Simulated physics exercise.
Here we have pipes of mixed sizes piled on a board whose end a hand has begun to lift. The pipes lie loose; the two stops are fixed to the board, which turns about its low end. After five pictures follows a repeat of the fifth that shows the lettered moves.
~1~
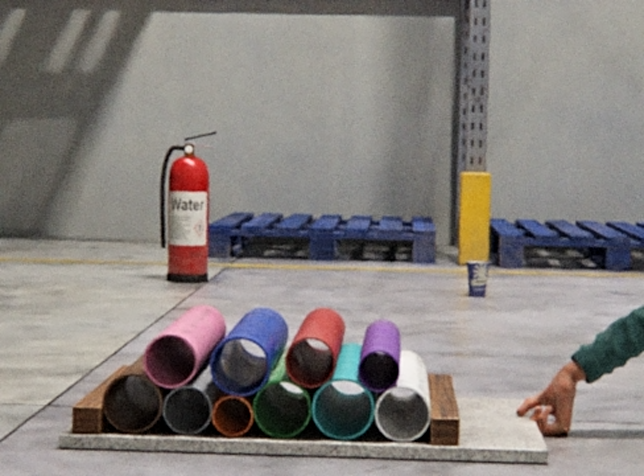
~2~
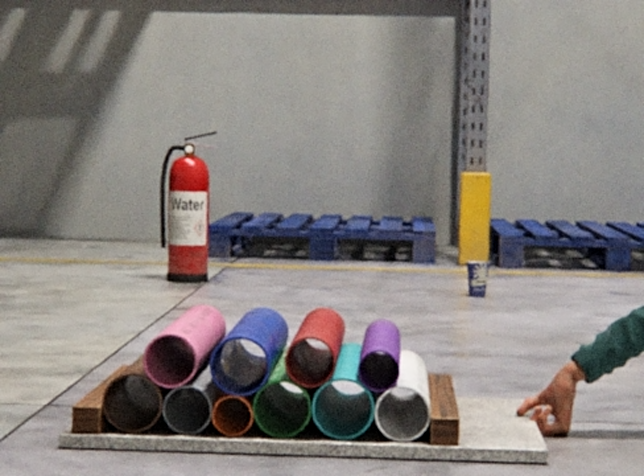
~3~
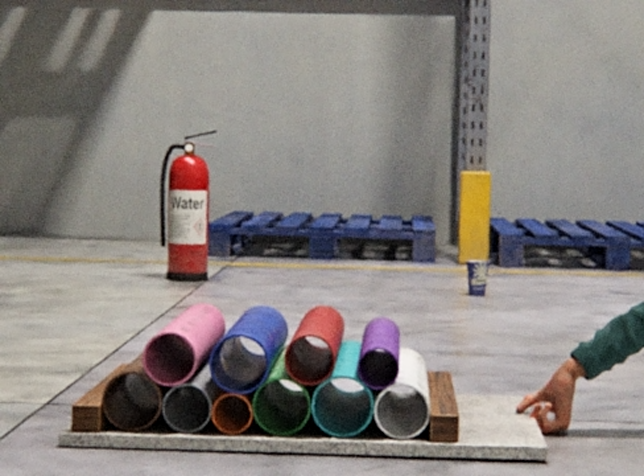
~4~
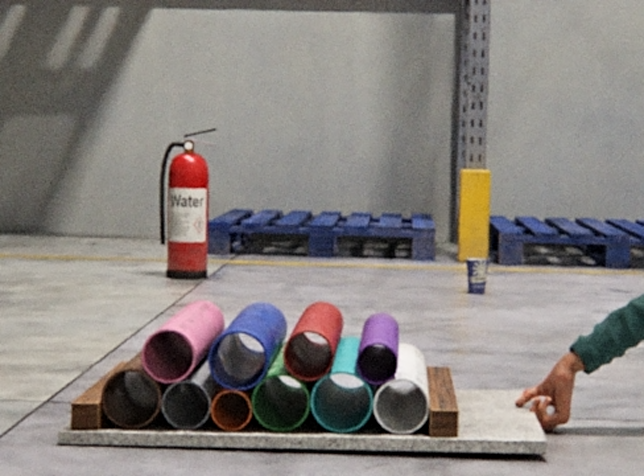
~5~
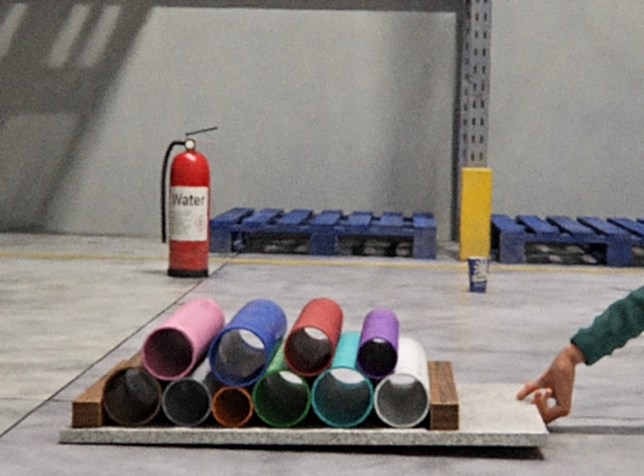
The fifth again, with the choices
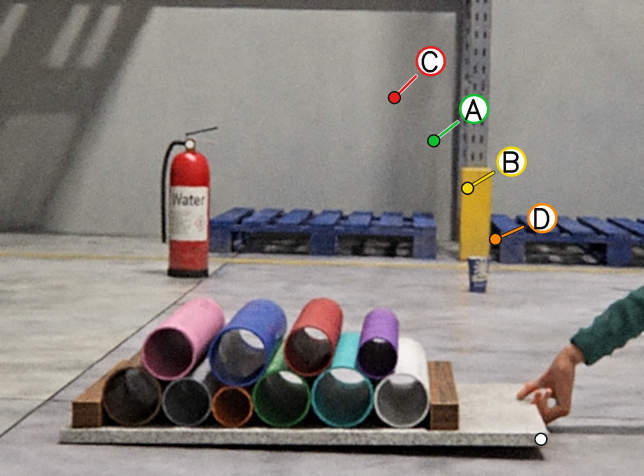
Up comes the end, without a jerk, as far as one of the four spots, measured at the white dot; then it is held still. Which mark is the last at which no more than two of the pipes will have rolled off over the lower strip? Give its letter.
Mark D is as high as it can go.
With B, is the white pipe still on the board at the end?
Yes, with B.
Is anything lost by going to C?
At C: Yes.
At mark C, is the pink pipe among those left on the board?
No.
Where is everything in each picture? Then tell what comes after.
In the first picture, board (311, 409); brown pipe (133, 403); grey pipe (188, 410).
In the second picture, grey pipe (188, 410); orange pipe (233, 415).
In the third picture, board (310, 407); turquoise pipe (342, 406); white pipe (402, 411); blue pipe (240, 364).
In the fourth picture, board (310, 403); brown pipe (131, 398); grey pipe (187, 405).
In the fifth picture, board (311, 398); brown pipe (132, 396); grey pipe (187, 401).
On the marked copy, A at (434, 141); B at (468, 188); C at (394, 97); D at (495, 239); the white dot at (541, 439).
With D. Early on, board at 16°.
Further on, board at 26°.
At the end, board at 26°, none over the low batten.
As for the rest, A three over the low batten (blue, red, pink); B three over the low batten (blue, red, pink); C four over the low batten (blue, red, pink, purple).
